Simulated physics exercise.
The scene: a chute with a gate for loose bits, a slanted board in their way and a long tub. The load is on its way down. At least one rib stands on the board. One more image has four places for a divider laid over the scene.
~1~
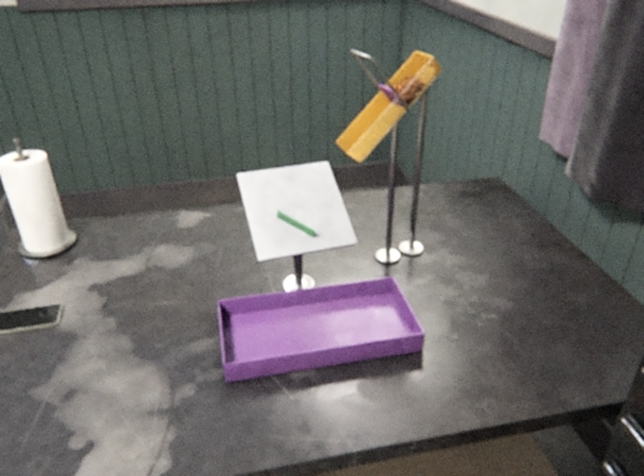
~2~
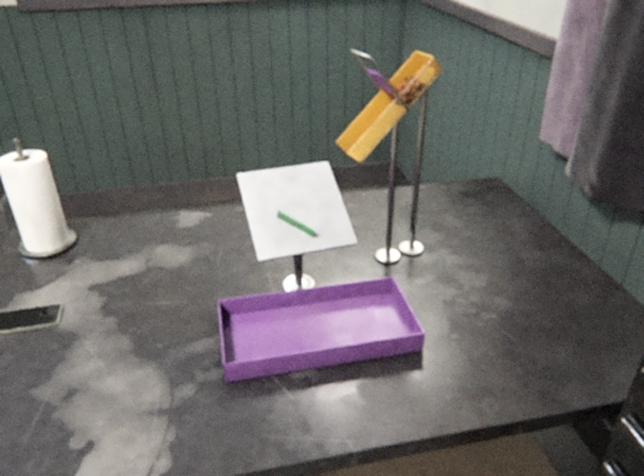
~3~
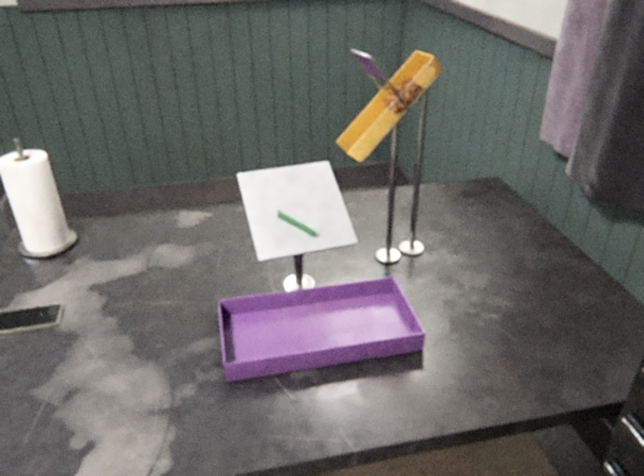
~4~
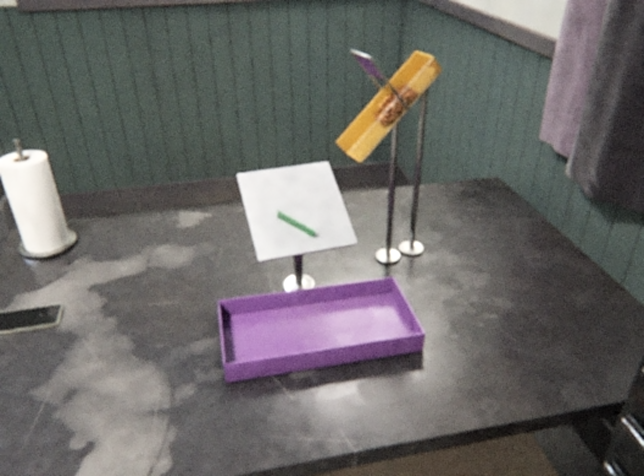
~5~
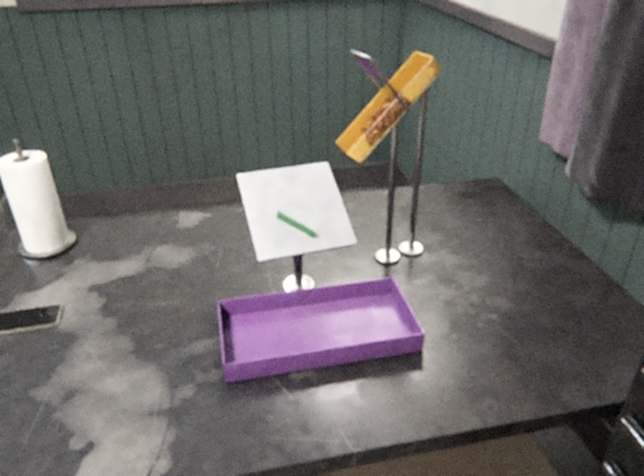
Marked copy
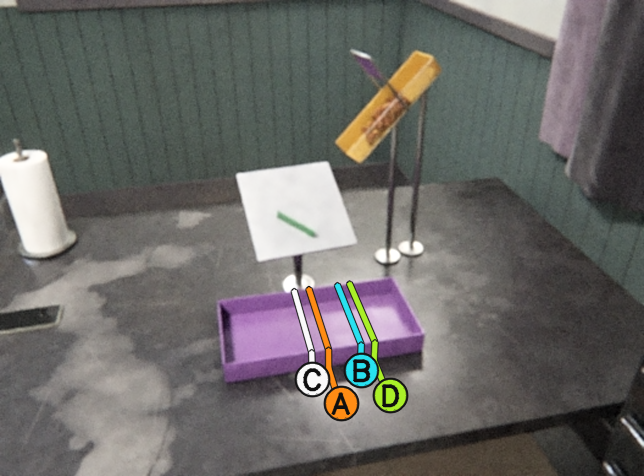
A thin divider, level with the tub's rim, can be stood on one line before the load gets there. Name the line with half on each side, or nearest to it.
It is B.
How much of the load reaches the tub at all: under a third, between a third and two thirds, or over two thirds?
It is over two thirds.
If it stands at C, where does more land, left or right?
More lands on the right.
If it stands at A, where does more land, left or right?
More lands on the right.
On the marked copy, line A crosses the front rim at (328, 348); line B crosses the front rim at (360, 343); line C crosses the front rim at (311, 351); line D crosses the front rim at (374, 341).
For line A, of what is caught, a small share on the left of the divider, all but a few on the right.
For line B, of what is caught, close to half on the left of the divider, close to half on the right.
For line C, of what is caught, only a few on the left of the divider, all but a few on the right.
For line D, of what is caught, the bulk on the left of the divider, a small share on the right.
